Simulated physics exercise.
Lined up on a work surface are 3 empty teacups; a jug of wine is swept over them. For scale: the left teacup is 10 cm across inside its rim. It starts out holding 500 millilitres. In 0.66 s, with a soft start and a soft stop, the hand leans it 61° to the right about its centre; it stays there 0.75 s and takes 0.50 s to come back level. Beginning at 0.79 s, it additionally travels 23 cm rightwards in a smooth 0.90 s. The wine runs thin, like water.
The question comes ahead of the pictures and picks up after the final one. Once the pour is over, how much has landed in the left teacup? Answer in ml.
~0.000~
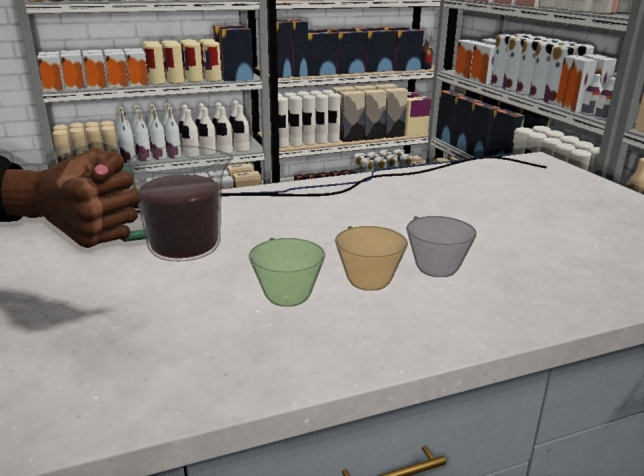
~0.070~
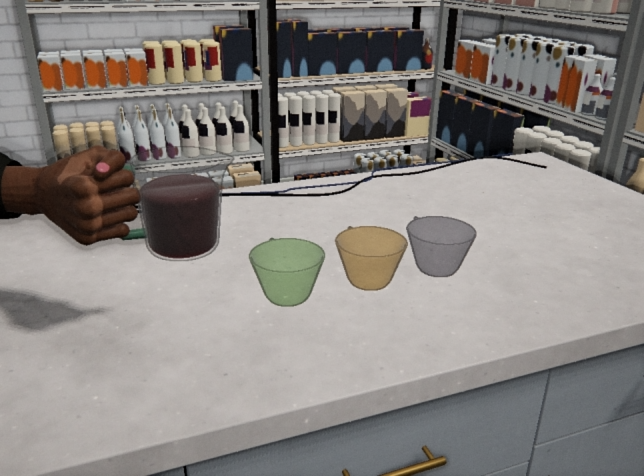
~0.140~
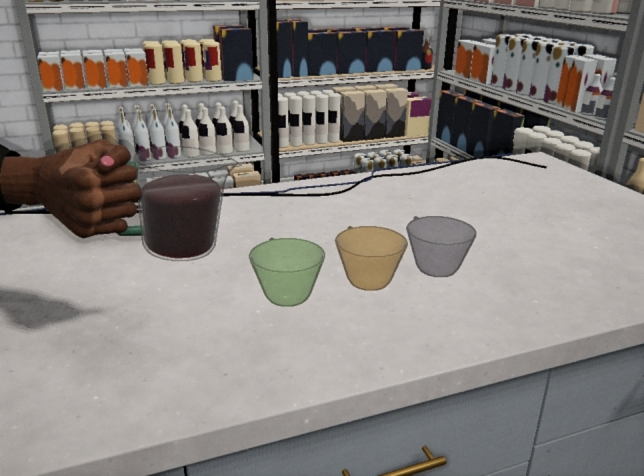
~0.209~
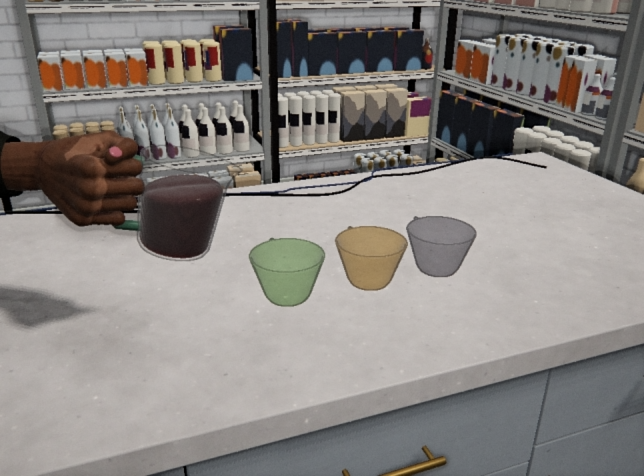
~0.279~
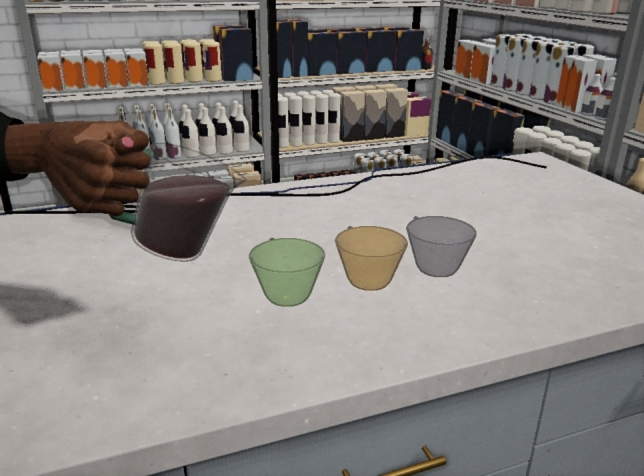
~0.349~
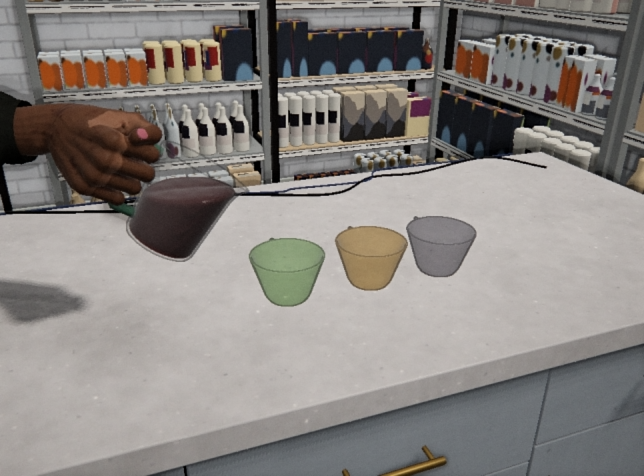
Something like 180 ml ends up there.
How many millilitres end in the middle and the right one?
Final volumes - middle around 30 ml, right around 30 ml.
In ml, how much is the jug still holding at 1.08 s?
Roughly 310 ml.
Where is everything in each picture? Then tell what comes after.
In the first frame, it leans 0°; its right rim is at (233, 155); the wine meets the walls at (148, 188) and (211, 181); the left teacup's rim runs from (251, 262) to (322, 250); the middle teacup's rim runs from (338, 248) to (403, 237); the right teacup's rim runs from (411, 236) to (470, 226).
In the second frame, it leans 2°; its right rim is at (234, 157); the wine meets the walls at (147, 188) and (208, 182).
In the third frame, it leans 7°; its right rim is at (238, 161); the wine meets the walls at (148, 187) and (209, 182).
In the fourth frame, it leans 14°; its right rim is at (242, 168); the wine meets the walls at (149, 190) and (213, 183).
In the fifth frame, it leans 23°; its right rim is at (247, 178); the wine meets the walls at (145, 195) and (217, 183).
In the sixth frame, it leans 33°; its right rim is at (249, 189); the wine meets the walls at (141, 201) and (225, 185).
Then, 0.77 s in, the tilt is 61° and from the left they hold 80 ml, 0 ml, 0 ml, the jug 360 ml, and 0 ml is on the work surface.
Then, 1.08 s in, the tilt is 61° and from the left they hold 170 ml, 0 ml, 0 ml, the jug 305 ml, and 15 ml is on the work surface.
Then, 1.41 s in, the tilt is 61° and from the left they hold 175 ml, 25 ml, 0 ml, the jug 255 ml, and 20 ml is on the work surface.
Then, 1.76 s in, the tilt is 13° and from the left they hold 175 ml, 30 ml, 30 ml, the jug 225 ml, and 35 ml is on the work surface.
Finally, from the left they hold 175 ml, 30 ml, 35 ml, the jug 225 ml, and 40 ml is on the work surface.
